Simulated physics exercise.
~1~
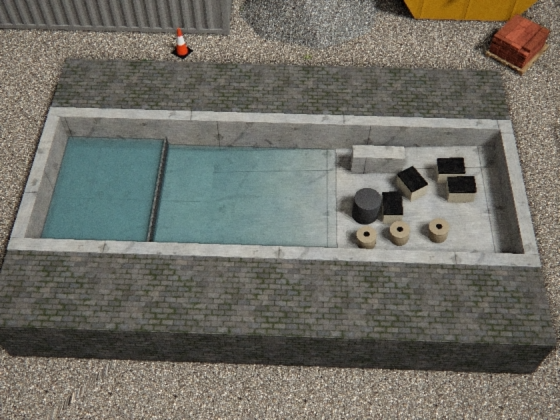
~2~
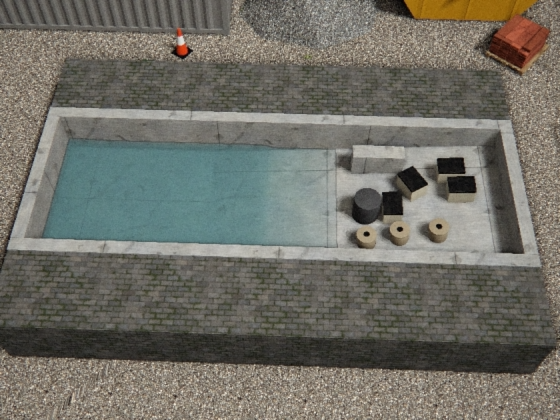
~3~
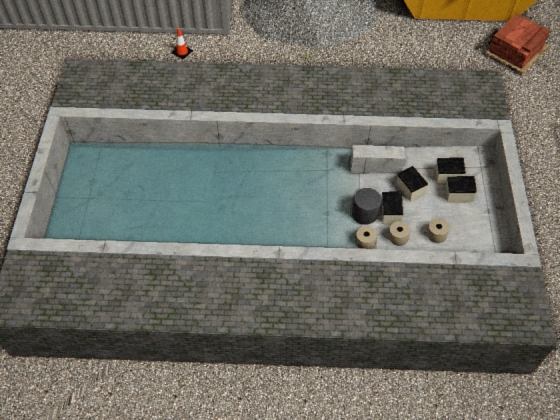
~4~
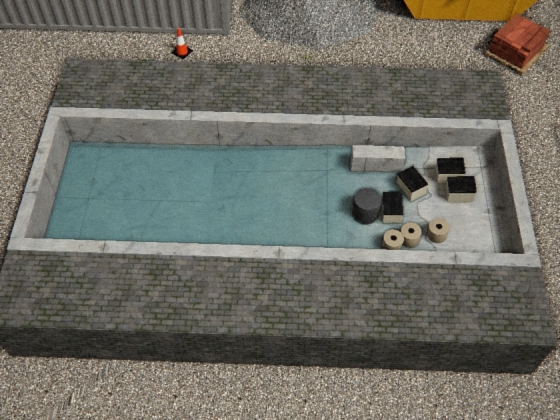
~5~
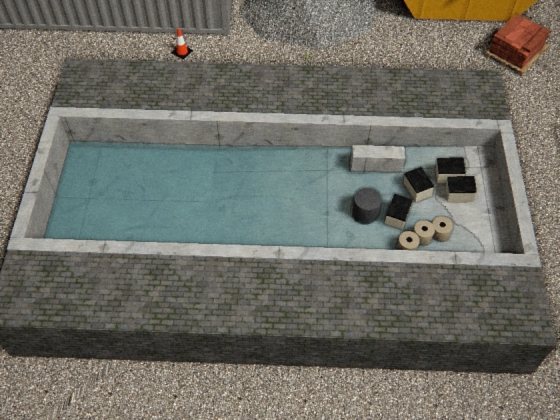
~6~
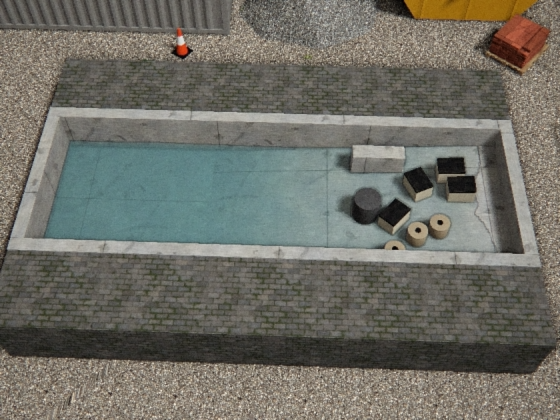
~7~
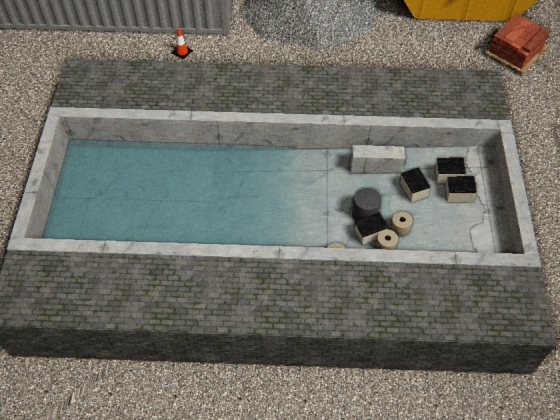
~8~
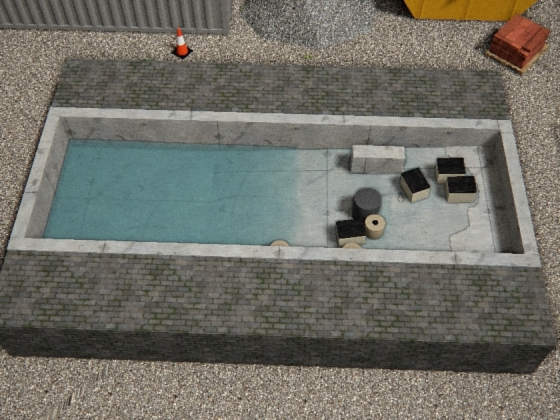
At first, a thin barrier holds back deeper blue-green water at the left end of a long stone basin, with shallower water beyond it and dark-topped chests, round tubs, a dark drum and a pale block toward the right. The barrier vanishes, and the water spreads rightward, reaching the objects. It nudges the three tubs and a nearby chest to the right as it covers most of the bare floor. Then the flow draws back, carrying the tubs and that chest leftward along the near wall. By the end, one tub is well to the left, while the drum, block and remaining chests stand near their starting spots.
